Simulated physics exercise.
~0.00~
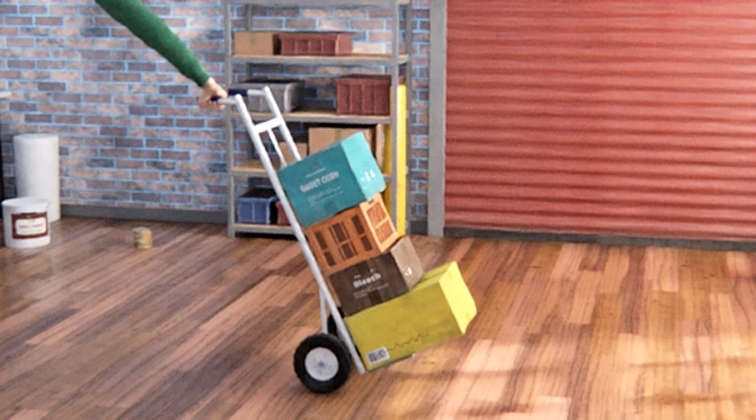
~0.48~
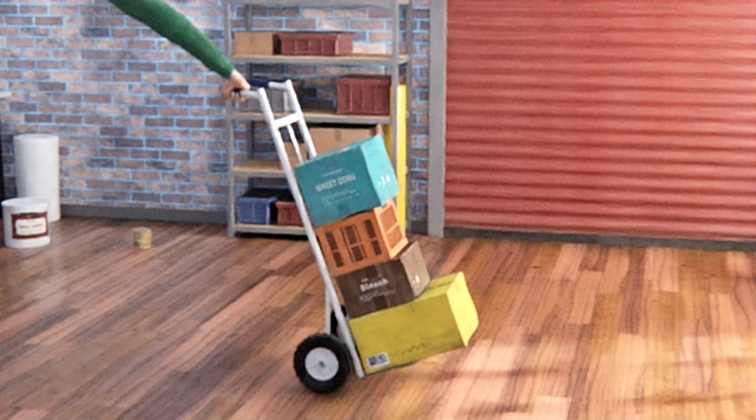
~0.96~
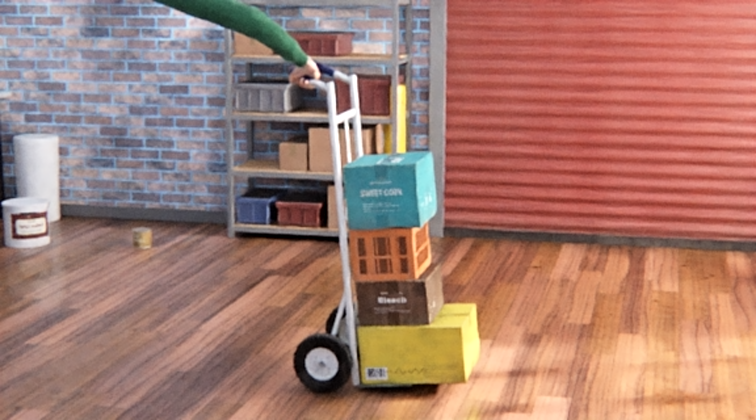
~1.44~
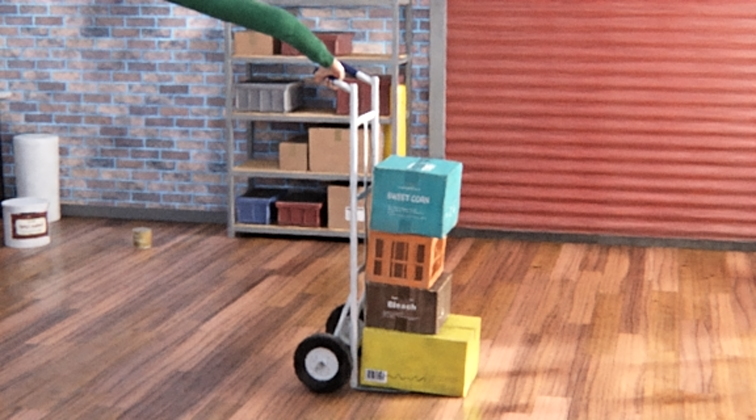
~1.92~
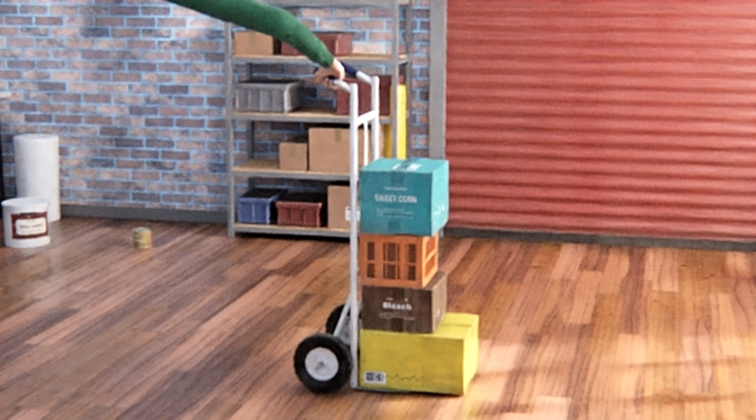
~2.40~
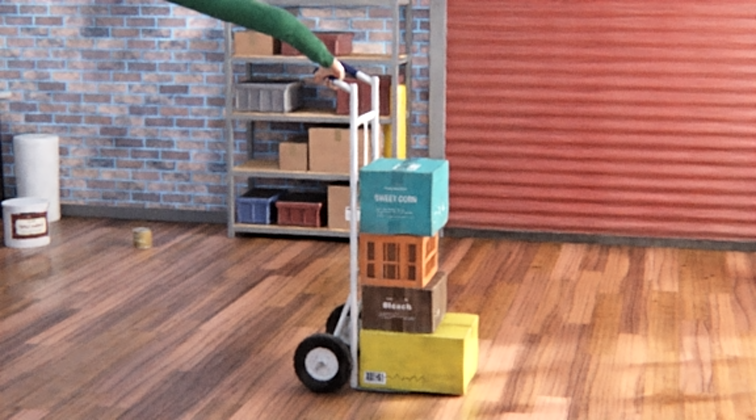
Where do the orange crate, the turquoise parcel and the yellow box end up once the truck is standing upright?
All three end up in the same places on the truck where they started, with the yellow box at the bottom, the orange crate higher up and the turquoise parcel on top.
